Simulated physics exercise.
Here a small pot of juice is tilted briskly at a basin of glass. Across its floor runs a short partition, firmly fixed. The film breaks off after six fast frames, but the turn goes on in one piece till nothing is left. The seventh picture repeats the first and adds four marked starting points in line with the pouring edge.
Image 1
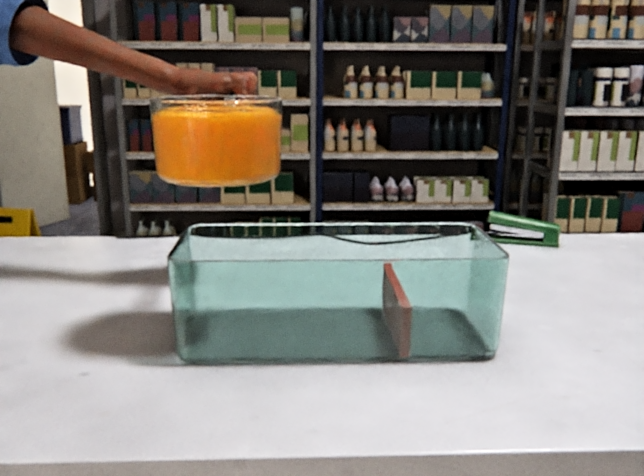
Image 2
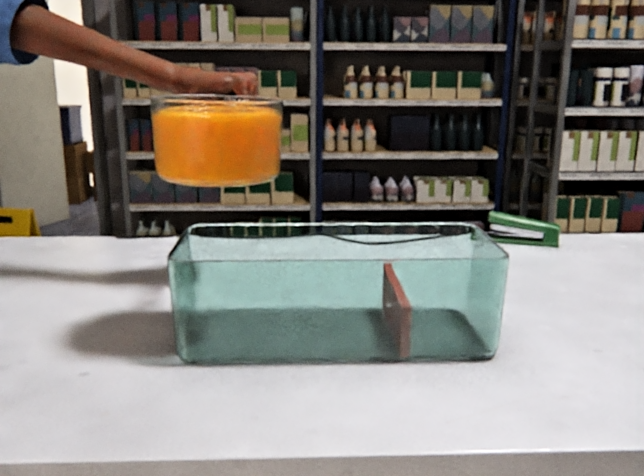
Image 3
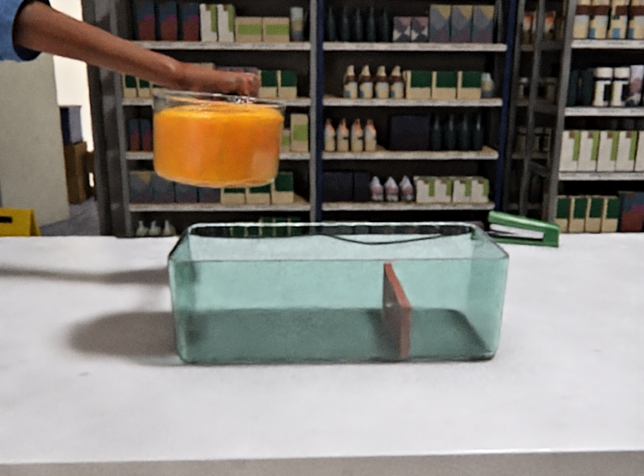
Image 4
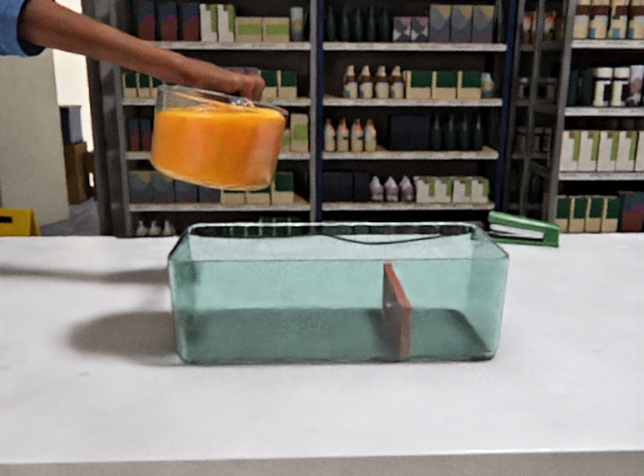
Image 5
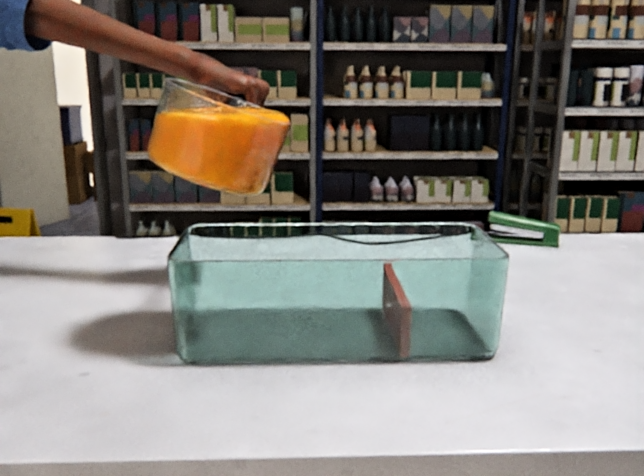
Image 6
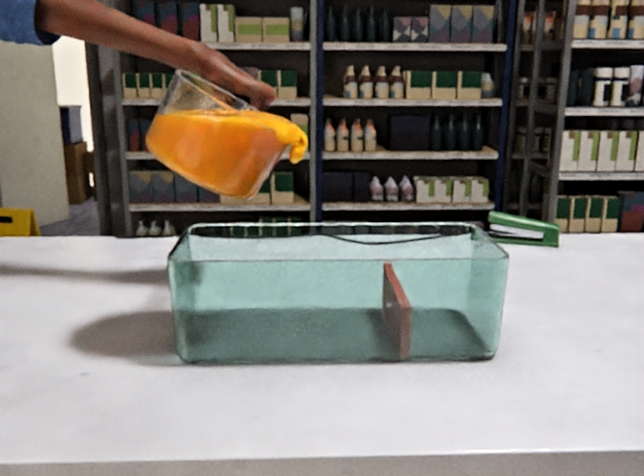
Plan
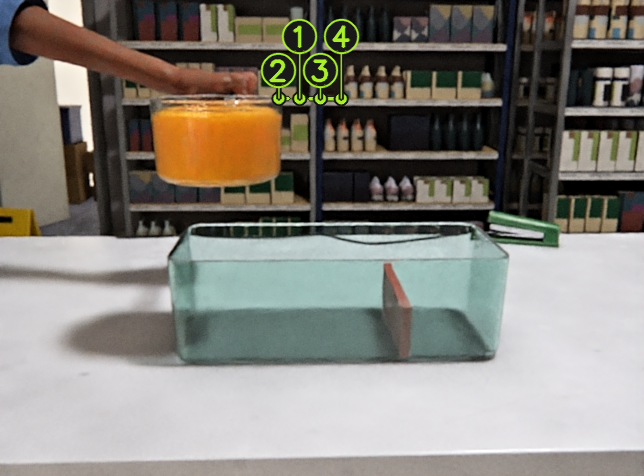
In a storeroom with stocked shelves, a hand tilting a glass pot rightward above a partitioned glass basin, orange juice spilling over the lip.
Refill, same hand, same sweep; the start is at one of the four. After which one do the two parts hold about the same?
Best: 4.
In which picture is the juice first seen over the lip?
Picture 5.
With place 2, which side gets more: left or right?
More ends on the left.
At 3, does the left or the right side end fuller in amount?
The left one.
On the marked copy, 1 at (299, 98); 2 at (278, 98); 3 at (320, 98); 4 at (341, 98).
With 1, about 97 % ends left of the wall and 2 % right of it.
With 2, about 97 % ends left of the wall and 3 % right of it.
With 3, about 77 % ends left of the wall and 20 % right of it; 3 % is lost outside.
With 4, about 50 % ends left of the wall and 49 % right of it.
